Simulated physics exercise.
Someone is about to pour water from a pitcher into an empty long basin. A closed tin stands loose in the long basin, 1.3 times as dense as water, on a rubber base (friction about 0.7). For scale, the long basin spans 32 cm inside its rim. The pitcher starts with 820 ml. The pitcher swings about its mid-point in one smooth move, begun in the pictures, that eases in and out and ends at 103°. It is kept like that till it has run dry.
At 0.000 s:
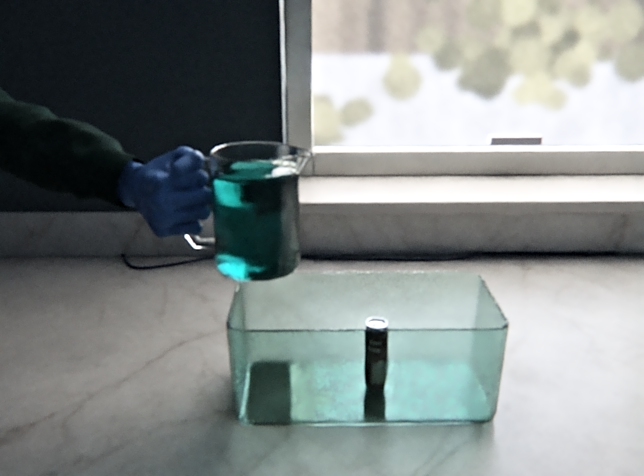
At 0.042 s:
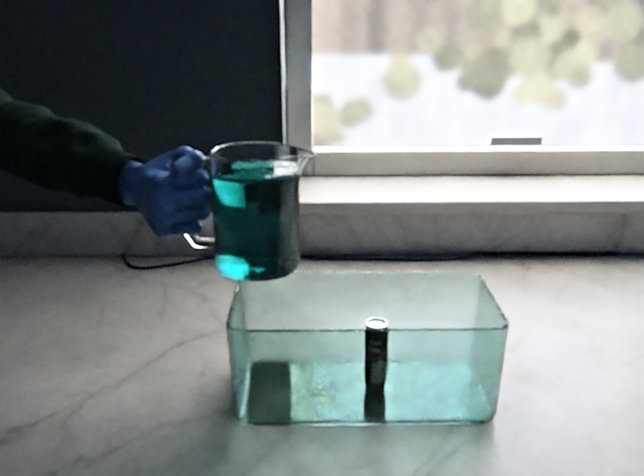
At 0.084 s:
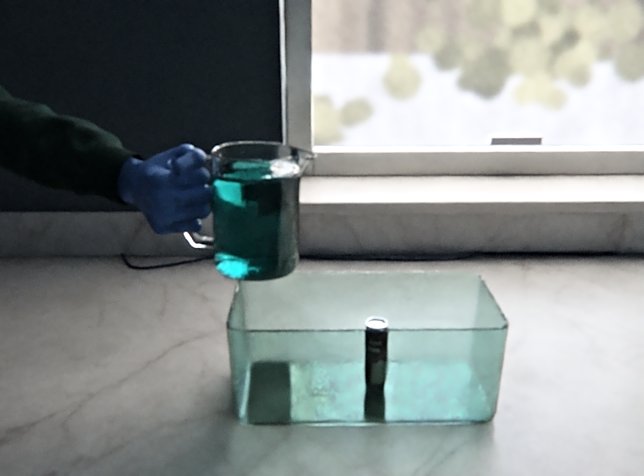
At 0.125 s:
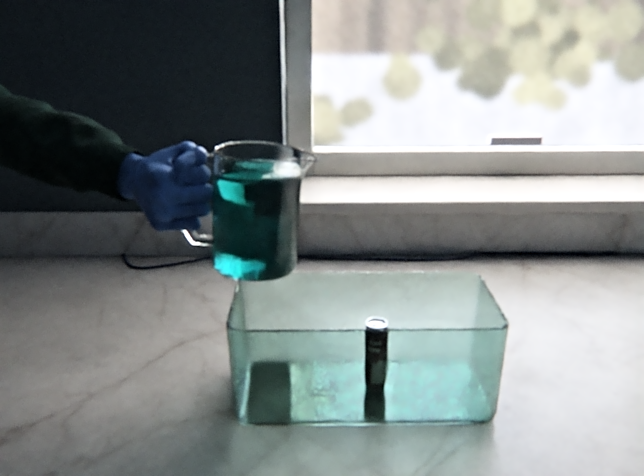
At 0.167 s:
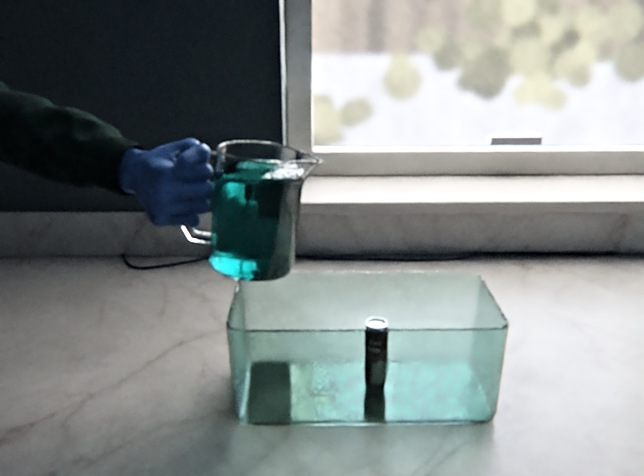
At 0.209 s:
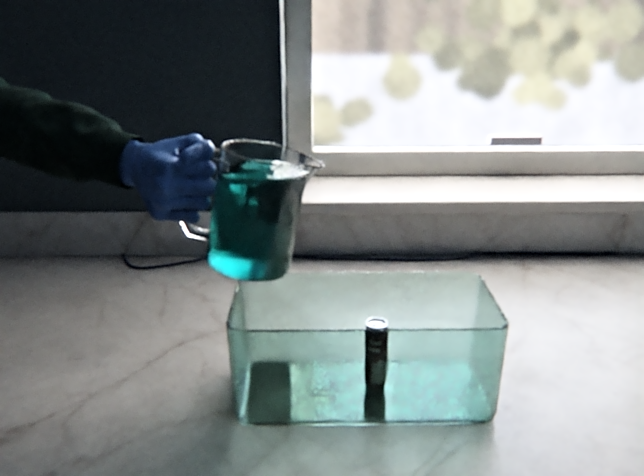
On a pale marble counter beside a bright window, a blue-gloved hand holds a glass pitcher of teal liquid upright above a clear rectangular basin with a small dark tin standing inside. The pitcher stays almost still at first, then the hand tilts it slightly to the right.
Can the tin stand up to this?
It topples.
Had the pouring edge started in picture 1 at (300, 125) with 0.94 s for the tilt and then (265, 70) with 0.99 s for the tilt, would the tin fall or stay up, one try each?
First it falls; then it topples.
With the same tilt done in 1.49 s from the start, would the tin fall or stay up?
Then it falls.
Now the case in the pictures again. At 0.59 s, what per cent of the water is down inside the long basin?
Some 3 per cent.
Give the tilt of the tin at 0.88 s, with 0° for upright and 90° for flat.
It is at some 0°.
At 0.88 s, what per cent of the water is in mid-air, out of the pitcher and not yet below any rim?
Some 16 per cent.
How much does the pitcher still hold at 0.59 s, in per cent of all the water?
Some 86 per cent.
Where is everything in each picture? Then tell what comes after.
It leans 0°; its right rim is at (315, 153); the water meets the walls at (214, 168) and (299, 168); the long basin's rim runs from (234, 301) to (494, 299); the tin's top is at (377, 326), in the first picture.
It leans 0°; its right rim is at (315, 153); the water meets the walls at (215, 168) and (299, 168), in the second picture.
It leans 2°; its right rim is at (317, 155); the water meets the walls at (216, 167) and (300, 169), in the third picture.
It leans 4°; its right rim is at (319, 157); the water meets the walls at (217, 168) and (301, 170), in the fourth picture.
It leans 7°; its right rim is at (321, 160); the water meets the walls at (219, 169) and (304, 170), in the fifth picture.
It leans 11°; its right rim is at (325, 165); the water meets the walls at (222, 170) and (308, 170), in the sixth picture.
After 0.59 s the tilt is 67° and 86 per cent is still to pour; the tin stands where it began.
After 0.88 s the tilt is 100° and 39 per cent is still to pour; the tin stands where it began.
After 1.17 s the tilt is 103° and 7 per cent is still to pour; the tin lies on its side.
After 1.49 s the tilt is 103° and 1 per cent is still to pour; the tin lies on its side.
In the end the tin lies on its side.
